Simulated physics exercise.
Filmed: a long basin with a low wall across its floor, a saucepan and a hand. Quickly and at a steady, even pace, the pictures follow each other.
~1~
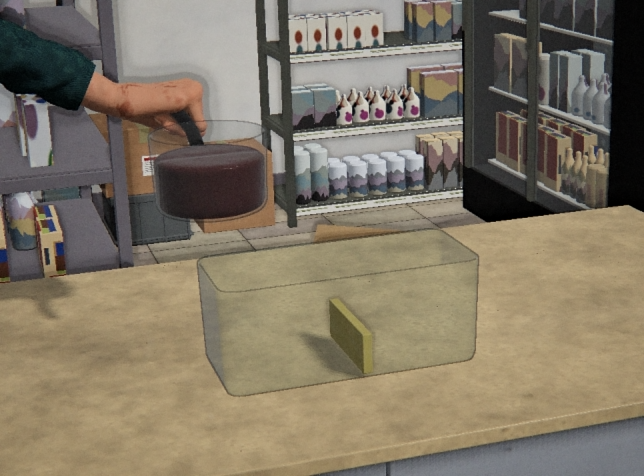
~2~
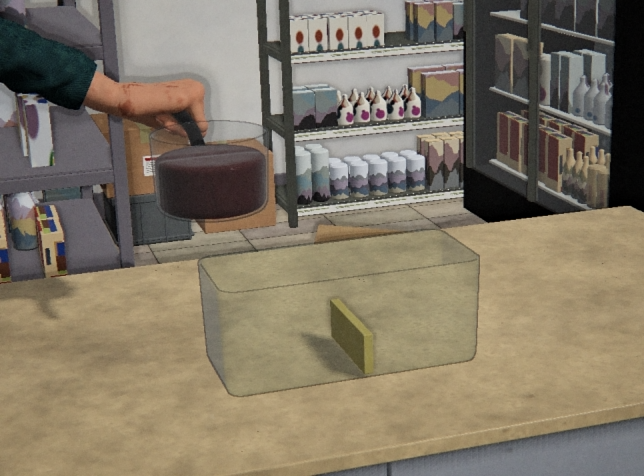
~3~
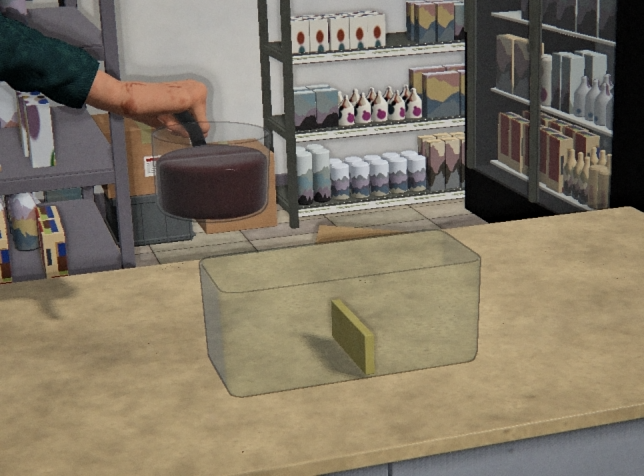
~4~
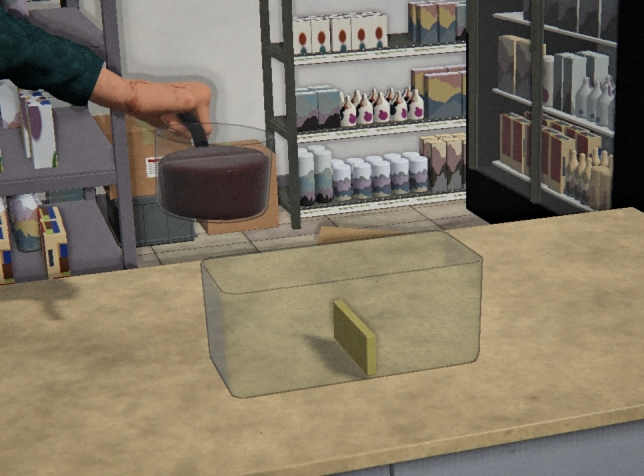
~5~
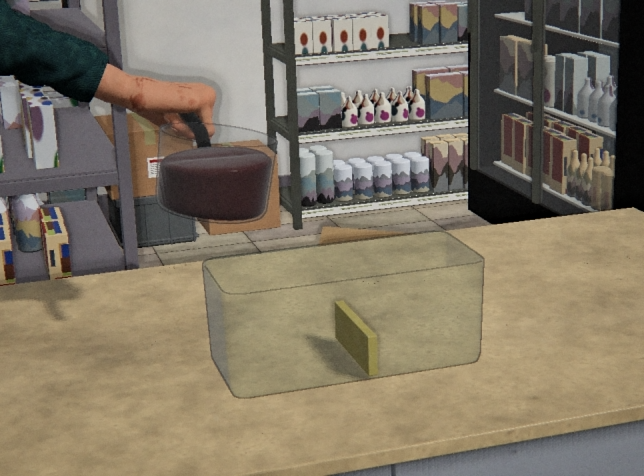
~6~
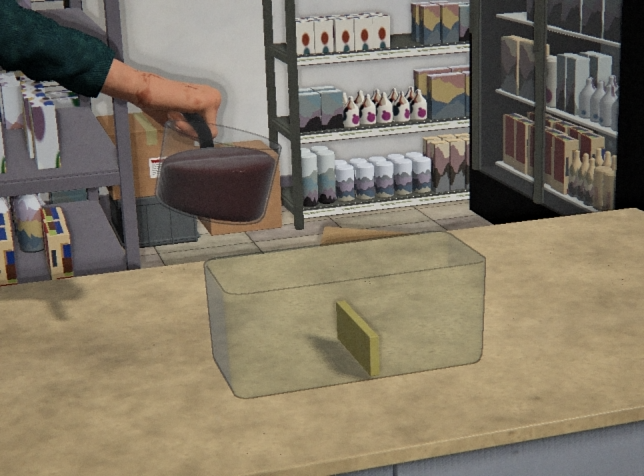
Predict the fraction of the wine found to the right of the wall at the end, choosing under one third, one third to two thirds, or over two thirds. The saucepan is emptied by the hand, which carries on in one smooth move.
Most likely the amount right of the wall will not reach a third.
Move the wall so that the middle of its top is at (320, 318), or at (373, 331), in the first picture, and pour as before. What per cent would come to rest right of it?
First try 55 per cent, second try 20 per cent.
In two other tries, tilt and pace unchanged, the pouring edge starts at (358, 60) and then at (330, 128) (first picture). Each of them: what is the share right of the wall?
The first gives 80 %, the second 85 %.
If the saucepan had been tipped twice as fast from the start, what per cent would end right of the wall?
About 10 per cent.
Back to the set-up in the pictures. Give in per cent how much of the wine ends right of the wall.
Roughly 5 %.
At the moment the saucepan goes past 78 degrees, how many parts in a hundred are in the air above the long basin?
Some 30 per cent.
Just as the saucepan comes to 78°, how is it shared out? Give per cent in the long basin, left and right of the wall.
On the left 10 %, on the right 0 %.
A moment on, the saucepan is tipped on its side and 64 per cent is still to pour, 9 is left of the wall and 0 right of it.
Next, the saucepan is tipped right over and 9 per cent is still to pour, 80 is left of the wall and 3 right of it.
Then the saucepan is tipped right over and 0 per cent is still to pour, 95 is left of the wall and 4 right of it.
Later the saucepan is tipped right over and 0 per cent is still to pour, 95 is left of the wall and 4 right of it.
Finally, 95 per cent lies left of the wall, 4 right of it and 1 outside.
